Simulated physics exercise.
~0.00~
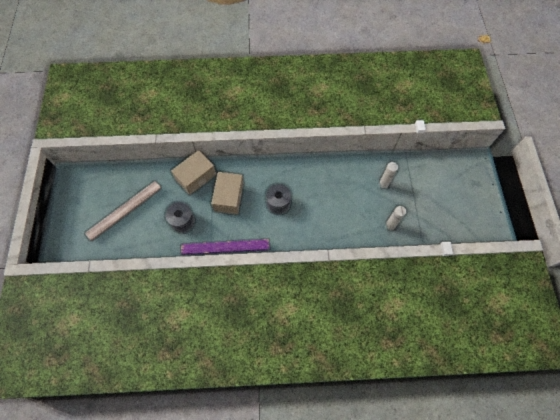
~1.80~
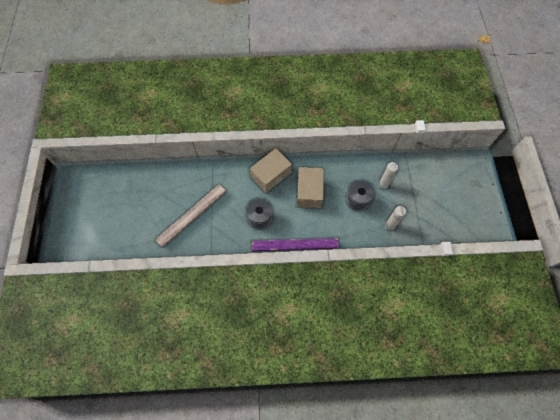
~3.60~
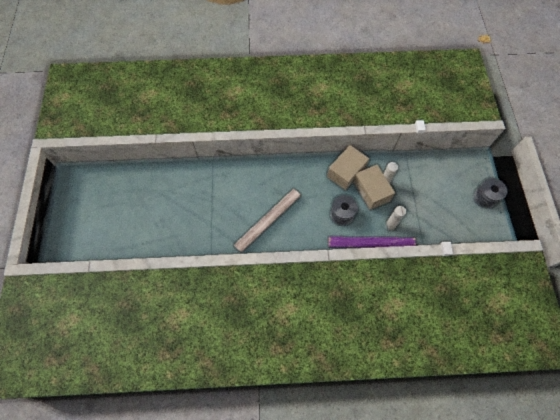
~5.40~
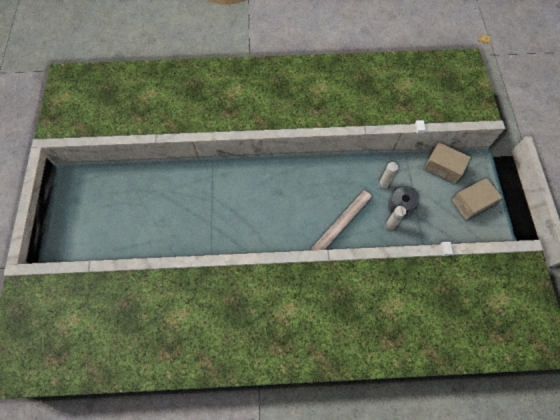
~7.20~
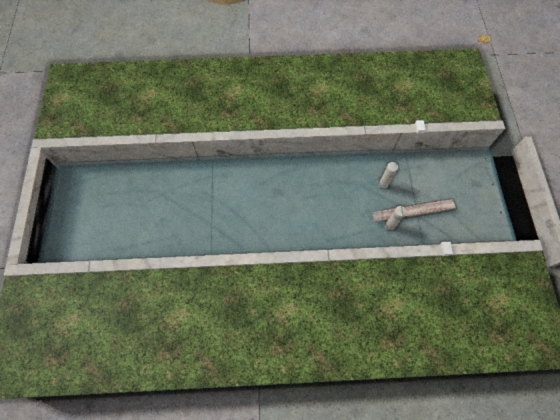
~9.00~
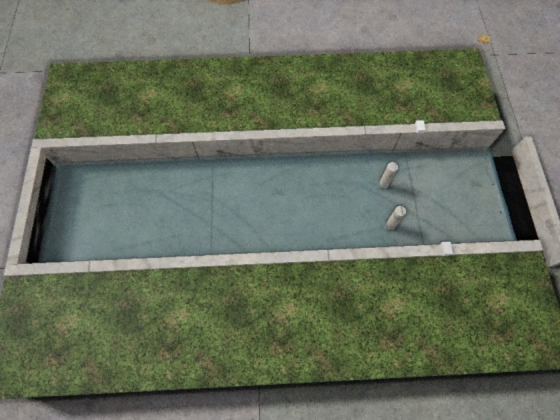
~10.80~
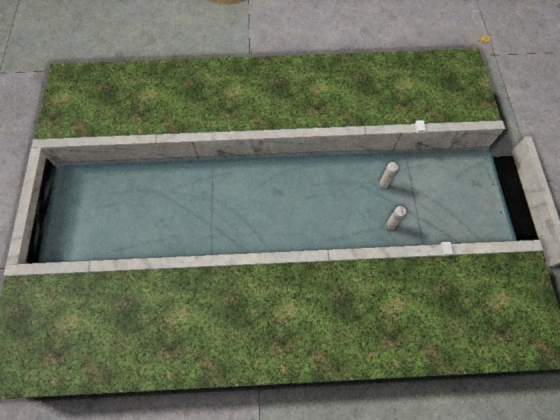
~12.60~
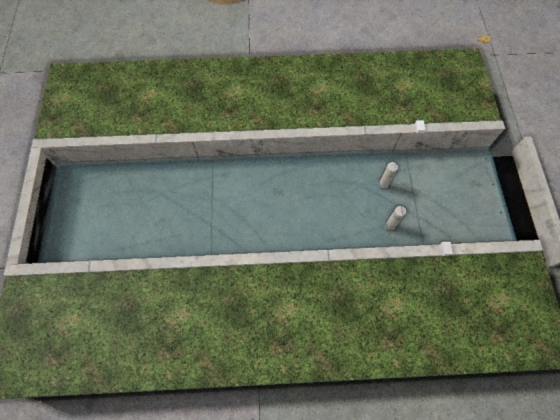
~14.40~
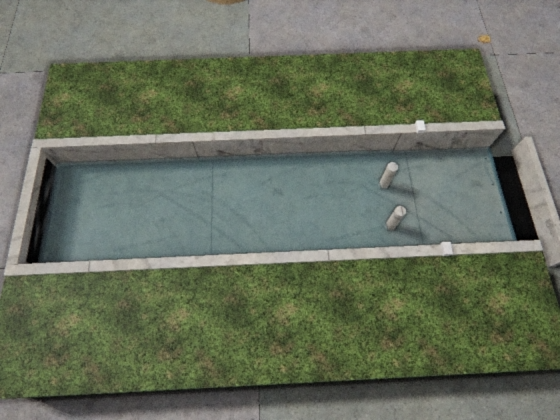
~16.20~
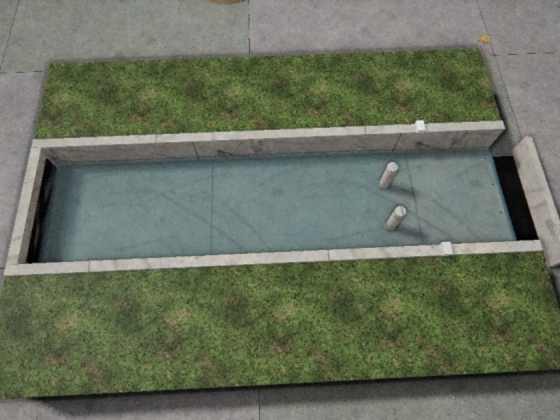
Two boxes, two dark round tubs, a pale plank and a purple one drifted right along a walled water channel between grassy banks, passing two short posts and leaving at the far end until only the posts remained in the empty channel.
